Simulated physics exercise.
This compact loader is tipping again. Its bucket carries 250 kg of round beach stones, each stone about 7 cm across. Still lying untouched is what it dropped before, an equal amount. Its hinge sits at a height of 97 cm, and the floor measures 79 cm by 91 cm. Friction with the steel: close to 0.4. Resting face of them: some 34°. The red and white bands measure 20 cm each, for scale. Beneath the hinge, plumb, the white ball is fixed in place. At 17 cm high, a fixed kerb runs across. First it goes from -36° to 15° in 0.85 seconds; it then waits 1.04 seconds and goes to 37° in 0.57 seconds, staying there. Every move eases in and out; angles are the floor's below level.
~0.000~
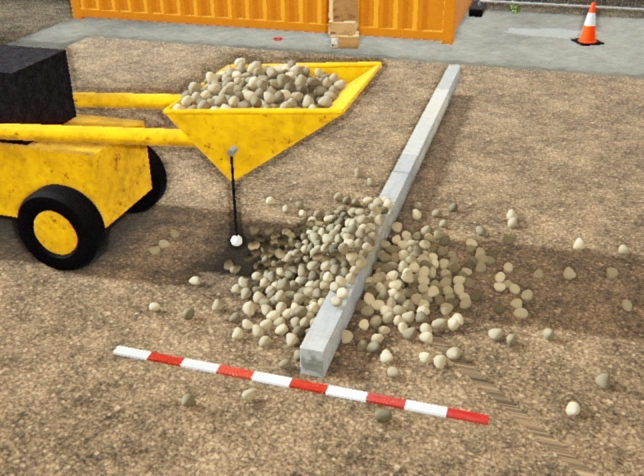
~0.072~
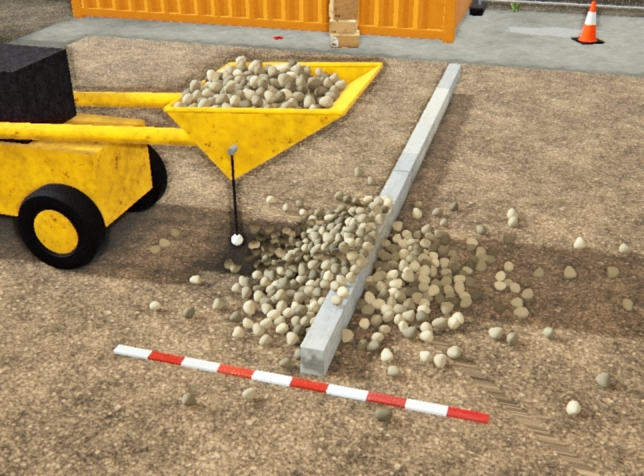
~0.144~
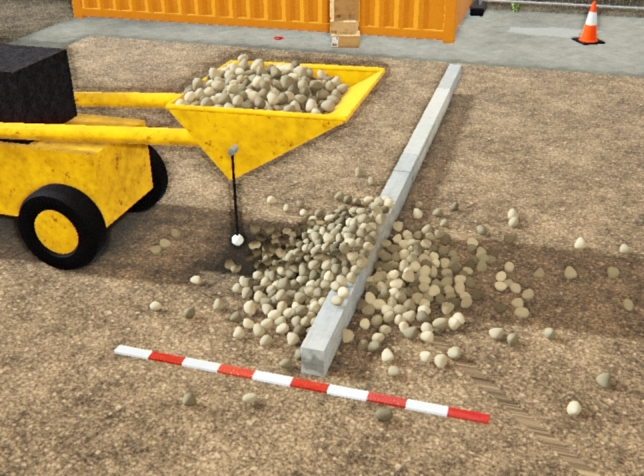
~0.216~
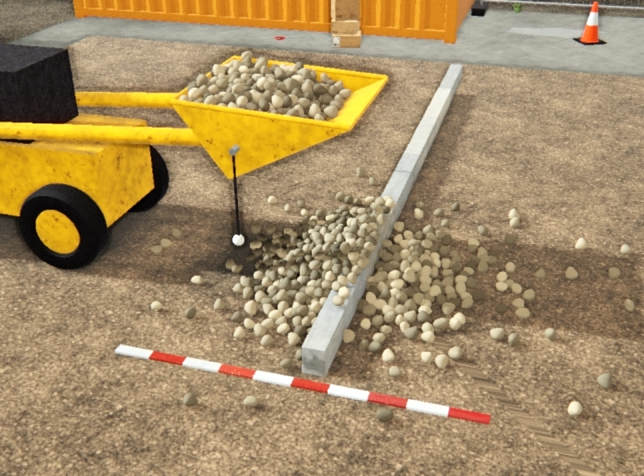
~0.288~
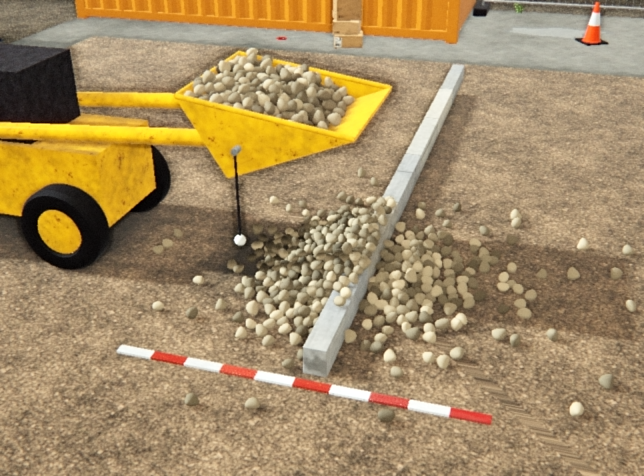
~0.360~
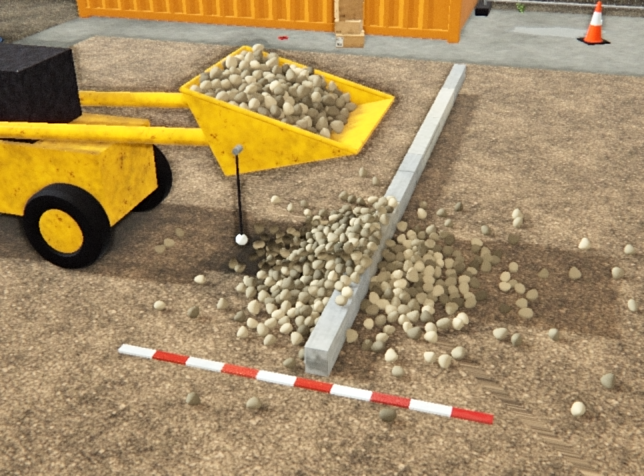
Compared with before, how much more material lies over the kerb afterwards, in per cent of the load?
Some 90 per cent of a load more.
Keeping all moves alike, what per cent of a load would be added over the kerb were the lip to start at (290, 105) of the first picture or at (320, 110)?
Some 45 percent, and then 70 percent.
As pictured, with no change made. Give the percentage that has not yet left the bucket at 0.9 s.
Near 100 per cent of the load is held.
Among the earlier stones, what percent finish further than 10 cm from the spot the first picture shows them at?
Roughly 5 per cent of them.
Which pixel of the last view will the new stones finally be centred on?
In the last view, about pixel (414, 266).
After 0.6 s the floor is at 7°; in per cent of one load, 100 in the bucket, 69 on this side of the kerb, 33 over the kerb; the foremost stones are at (598, 303).
After 0.9 s the floor is at 15°; in per cent of one load, 98 in the bucket, 71 on this side of the kerb, 34 over the kerb; the foremost stones are at (598, 303).
After 2.9 s the floor is at 37°; in per cent of one load, 0 in the bucket, 81 on this side of the kerb, 121 over the kerb; the foremost stones are at (610, 312).
After 5.3 s the floor is at 37°; in per cent of one load, 0 in the bucket, 79 on this side of the kerb, 123 over the kerb; the foremost stones are at (610, 312). Net gain over the kerb, 90.
